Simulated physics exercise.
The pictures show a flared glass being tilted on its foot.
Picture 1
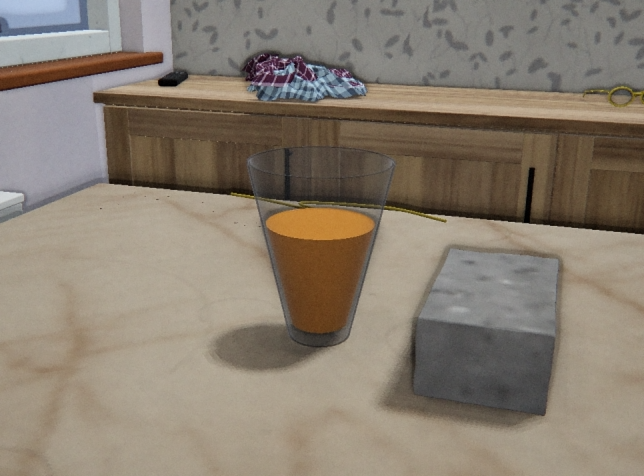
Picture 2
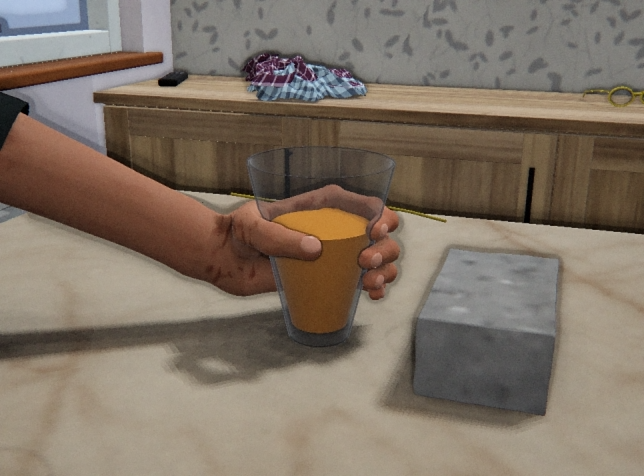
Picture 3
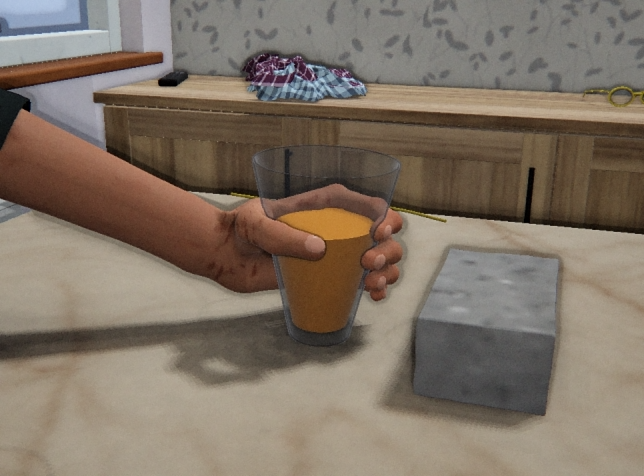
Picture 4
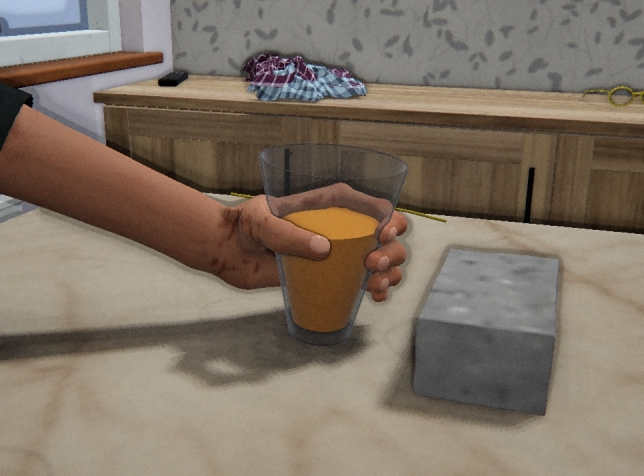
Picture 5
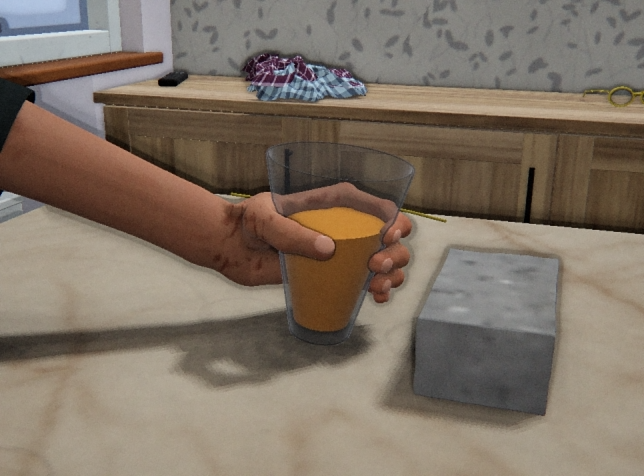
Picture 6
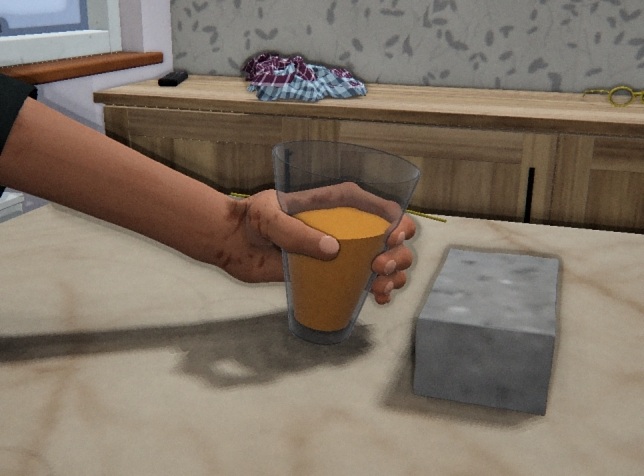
On a marble-patterned tabletop, a flared glass about two thirds full of orange liquid stood beside a grey brick, then a hand gripped it from the left and tilted it slightly right towards the brick.
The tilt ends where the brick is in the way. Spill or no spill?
The flared glass stays dry outside.
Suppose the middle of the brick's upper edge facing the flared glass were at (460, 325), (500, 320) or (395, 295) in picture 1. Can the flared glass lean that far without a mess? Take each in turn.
In that order: Wets the top, leaks, holds.
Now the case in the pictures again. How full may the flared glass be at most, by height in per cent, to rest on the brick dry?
Close to 75 %.
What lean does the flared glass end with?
About 35°.
Shortly, the flared glass leans by about 20°; none is lost.
Then, the flared glass leans by about 30°; none is lost.
At the finish, the flared glass leans by about 35°, against the brick; none is lost.
